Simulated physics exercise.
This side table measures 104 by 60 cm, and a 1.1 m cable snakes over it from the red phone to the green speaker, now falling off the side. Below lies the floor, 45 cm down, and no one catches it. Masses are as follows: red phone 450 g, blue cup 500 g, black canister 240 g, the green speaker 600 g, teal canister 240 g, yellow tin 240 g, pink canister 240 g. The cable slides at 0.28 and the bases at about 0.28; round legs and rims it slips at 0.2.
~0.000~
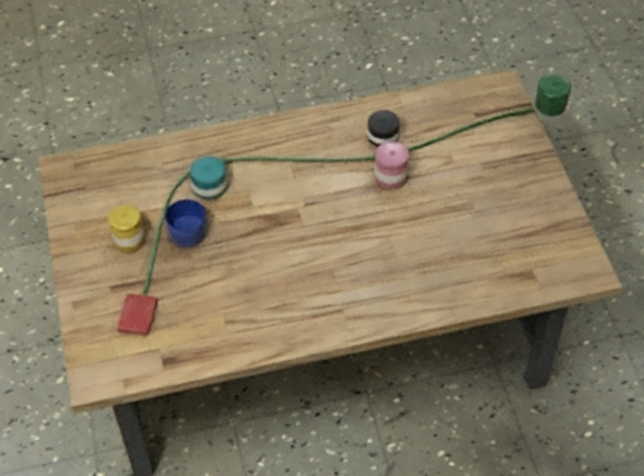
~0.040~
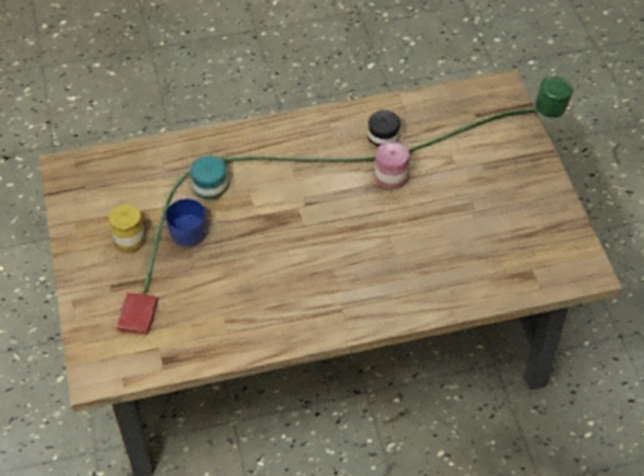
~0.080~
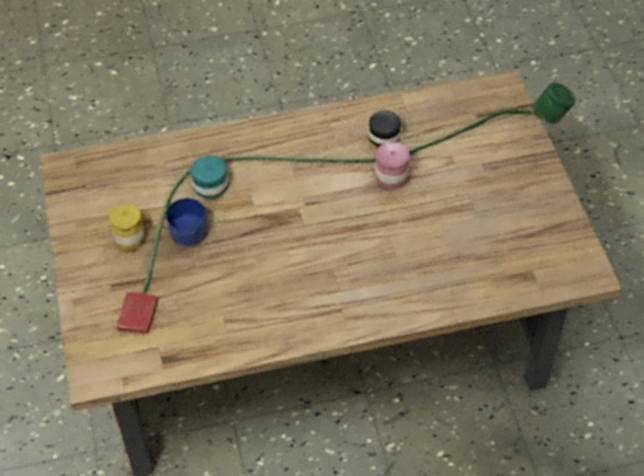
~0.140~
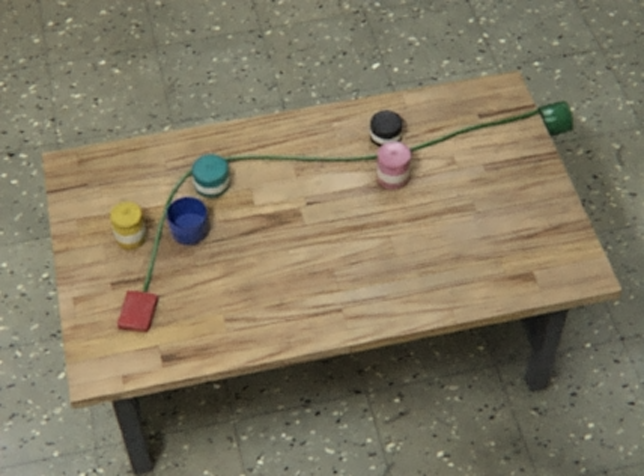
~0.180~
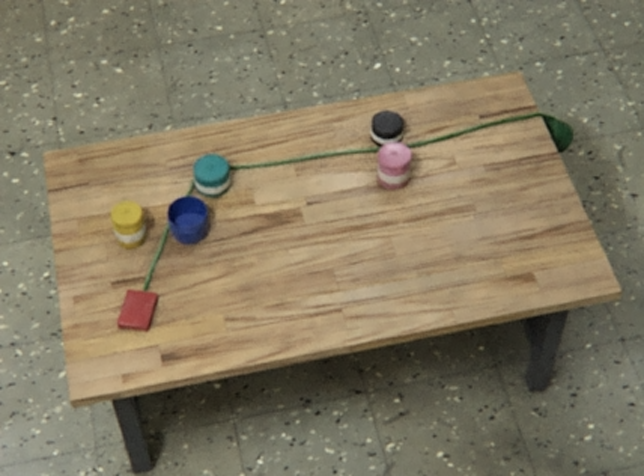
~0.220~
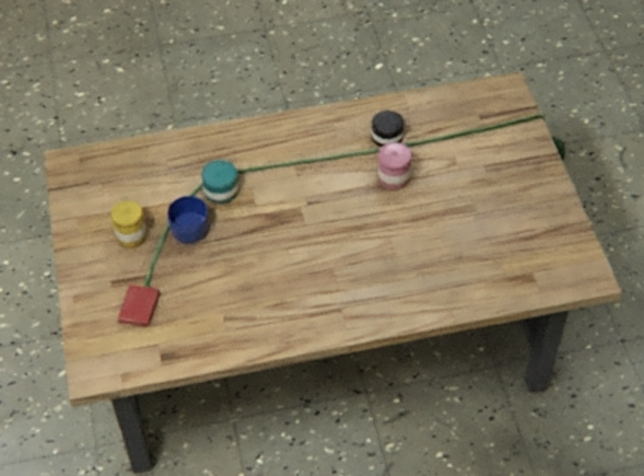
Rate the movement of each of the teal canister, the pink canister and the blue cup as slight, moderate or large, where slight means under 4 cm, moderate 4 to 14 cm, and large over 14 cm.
Ratings - teal canister: Large; pink canister: Slight; blue cup: Moderate.
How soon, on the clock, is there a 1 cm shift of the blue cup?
For the blue cup, around 0.34 seconds.
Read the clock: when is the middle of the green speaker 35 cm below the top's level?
Around 0.50 seconds on the clock.
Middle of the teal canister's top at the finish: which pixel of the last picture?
End position in the last picture: Approx. (334, 279).
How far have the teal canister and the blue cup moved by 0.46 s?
Shifts - teal canister 25 cm, blue cup 4 cm.
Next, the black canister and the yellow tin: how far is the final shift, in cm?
In the end the black canister has moved about 0 cm, while the yellow tin has moved about 0 cm.
At 0.5 s, the cable's tail end at (178, 227); teal canister 27 cm off its start, blue cup 4 cm off its start, red phone 17 cm off its start.
At 0.7 s, the cable's tail end at (242, 198); teal canister 37 cm off its start, blue cup 9 cm off its start, red phone 33 cm off its start.
At 1.0 s, the cable's tail end at (247, 193); teal canister 37 cm off its start at (334, 279), blue cup 9 cm off its start at (231, 217), red phone 37 cm off its start at (239, 175).
At 1.2 s, the cable's tail end at (247, 193); teal canister 37 cm off its start, blue cup 9 cm off its start, red phone 37 cm off its start.
At 2.4 s, the cable's tail end at (247, 193); teal canister 37 cm off its start at (334, 279), blue cup 9 cm off its start at (231, 217), pink canister 0 cm off its start at (395, 154), red phone 37 cm off its start at (239, 175).
